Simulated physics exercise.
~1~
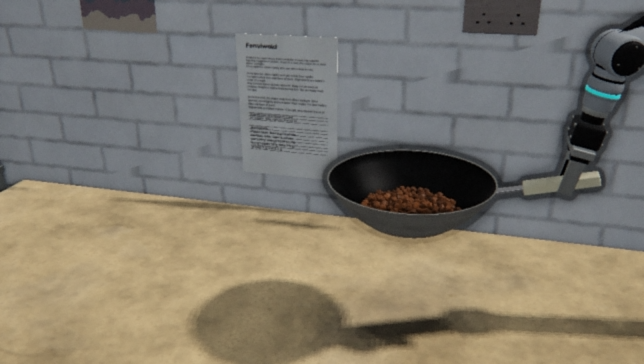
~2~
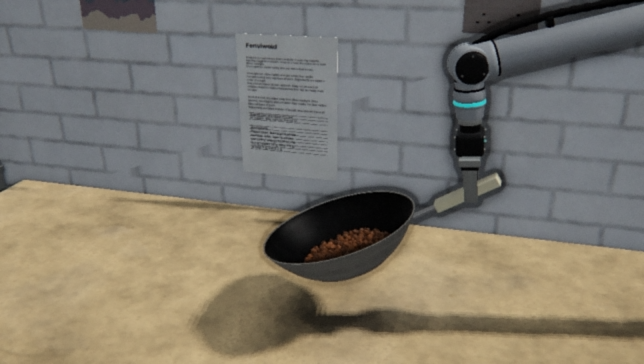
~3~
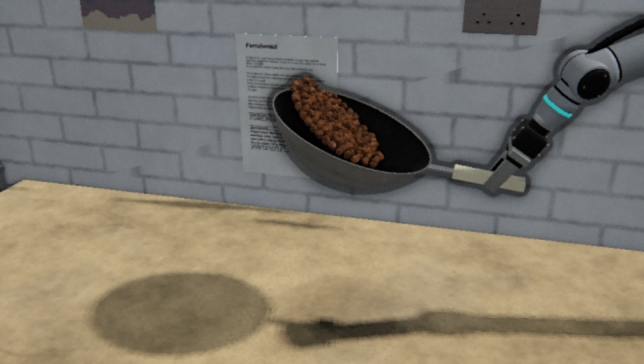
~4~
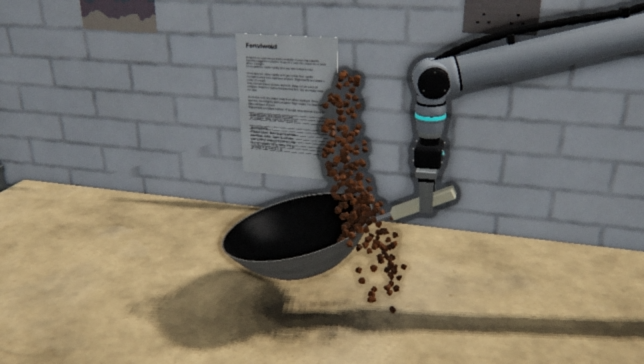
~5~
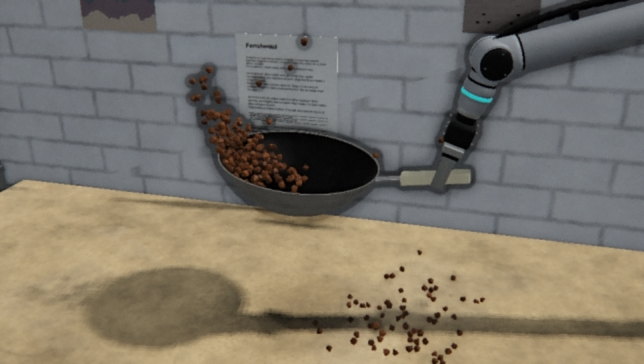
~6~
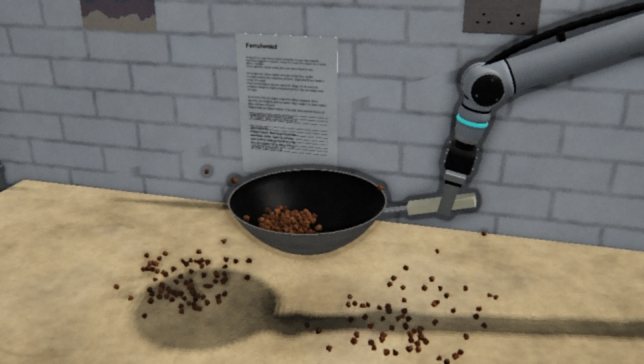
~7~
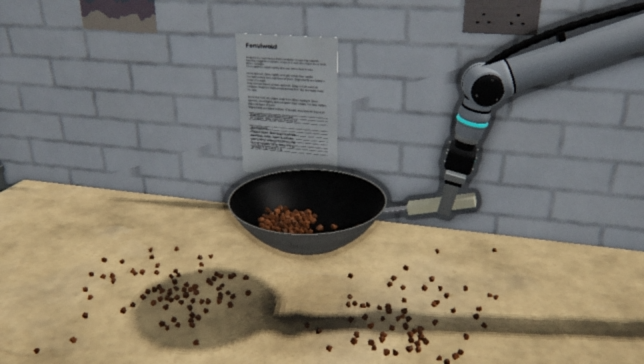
In this clip, a robot arm tosses brown pellets in a dark wok above a table, tilting and swinging it so that many spill over both sides. The wok ends upright and still with a small heap inside and the rest scattered across the tabletop.
